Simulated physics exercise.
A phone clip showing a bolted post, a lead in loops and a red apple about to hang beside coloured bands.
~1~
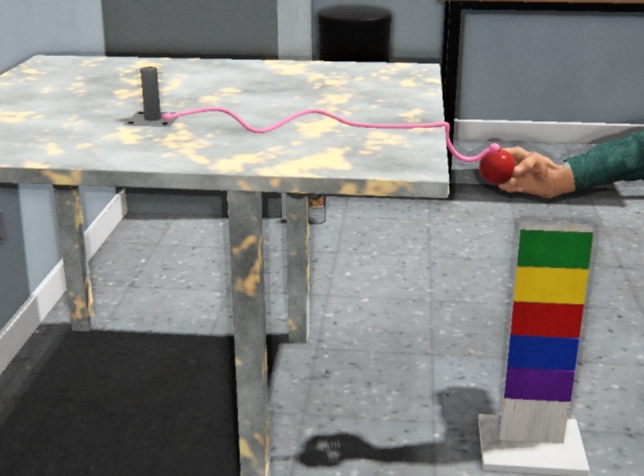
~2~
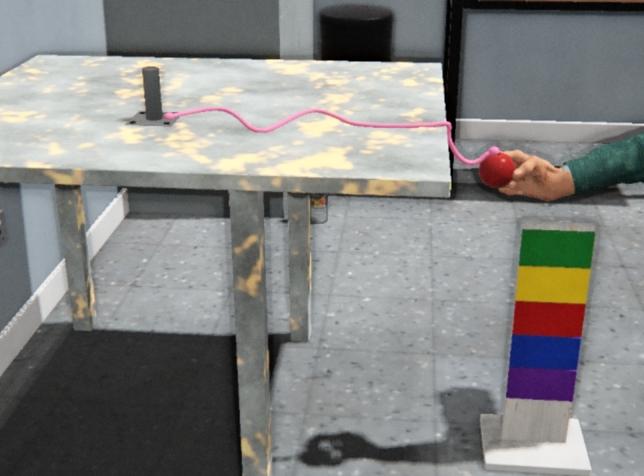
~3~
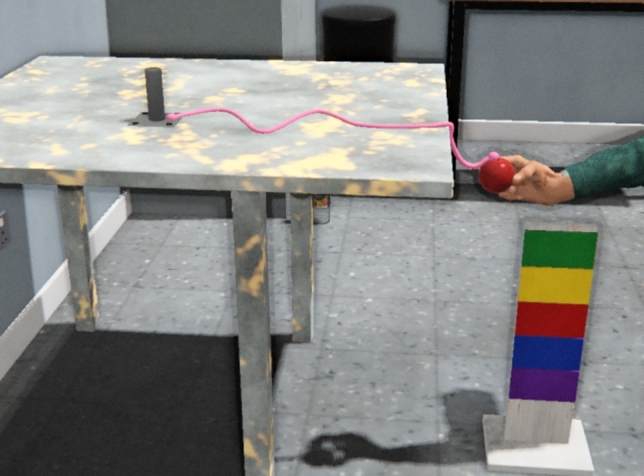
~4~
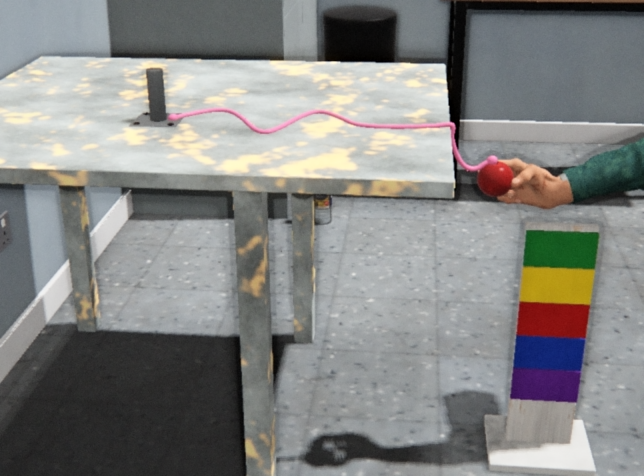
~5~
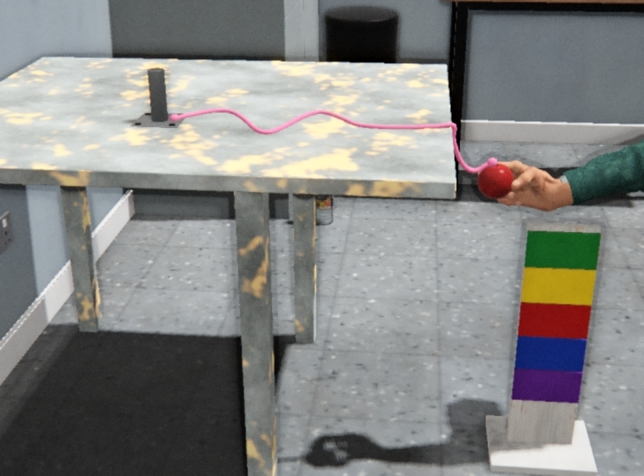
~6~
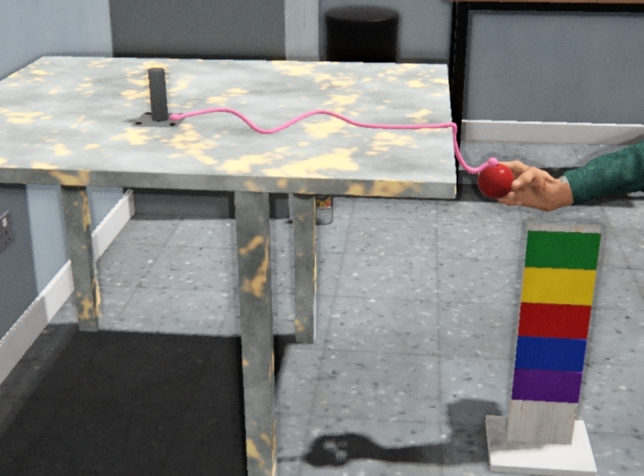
A hand in a green sleeve held a red ball beside a table's right edge, tied by a wavy pink cord to a dark post on top, and barely moved near a colour-striped board.
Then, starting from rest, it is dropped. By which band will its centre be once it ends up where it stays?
By the red band.
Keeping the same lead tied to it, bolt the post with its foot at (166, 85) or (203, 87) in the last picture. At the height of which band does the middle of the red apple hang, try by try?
Try one - yellow; try two - red.
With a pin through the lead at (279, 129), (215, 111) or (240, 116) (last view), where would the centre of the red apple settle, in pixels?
About (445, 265), (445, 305) and (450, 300).
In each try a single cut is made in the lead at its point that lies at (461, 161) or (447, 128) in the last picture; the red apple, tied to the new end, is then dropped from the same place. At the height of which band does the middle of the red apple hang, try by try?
Lab note - try 1: Yellow; try 2: Green.
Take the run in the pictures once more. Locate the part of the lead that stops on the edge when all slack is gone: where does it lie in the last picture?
It's the piece you see at (347, 120).
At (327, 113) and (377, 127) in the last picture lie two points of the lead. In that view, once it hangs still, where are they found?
Final positions are (420, 125) and (451, 170), in that order.
A little later, apple near (478, 313); level with red.
Next, apple near (412, 316); level with red.
Later still, apple near (452, 318); level with red.
When it is over, apple near (444, 320); level with red. Its centre hangs level with the red band.
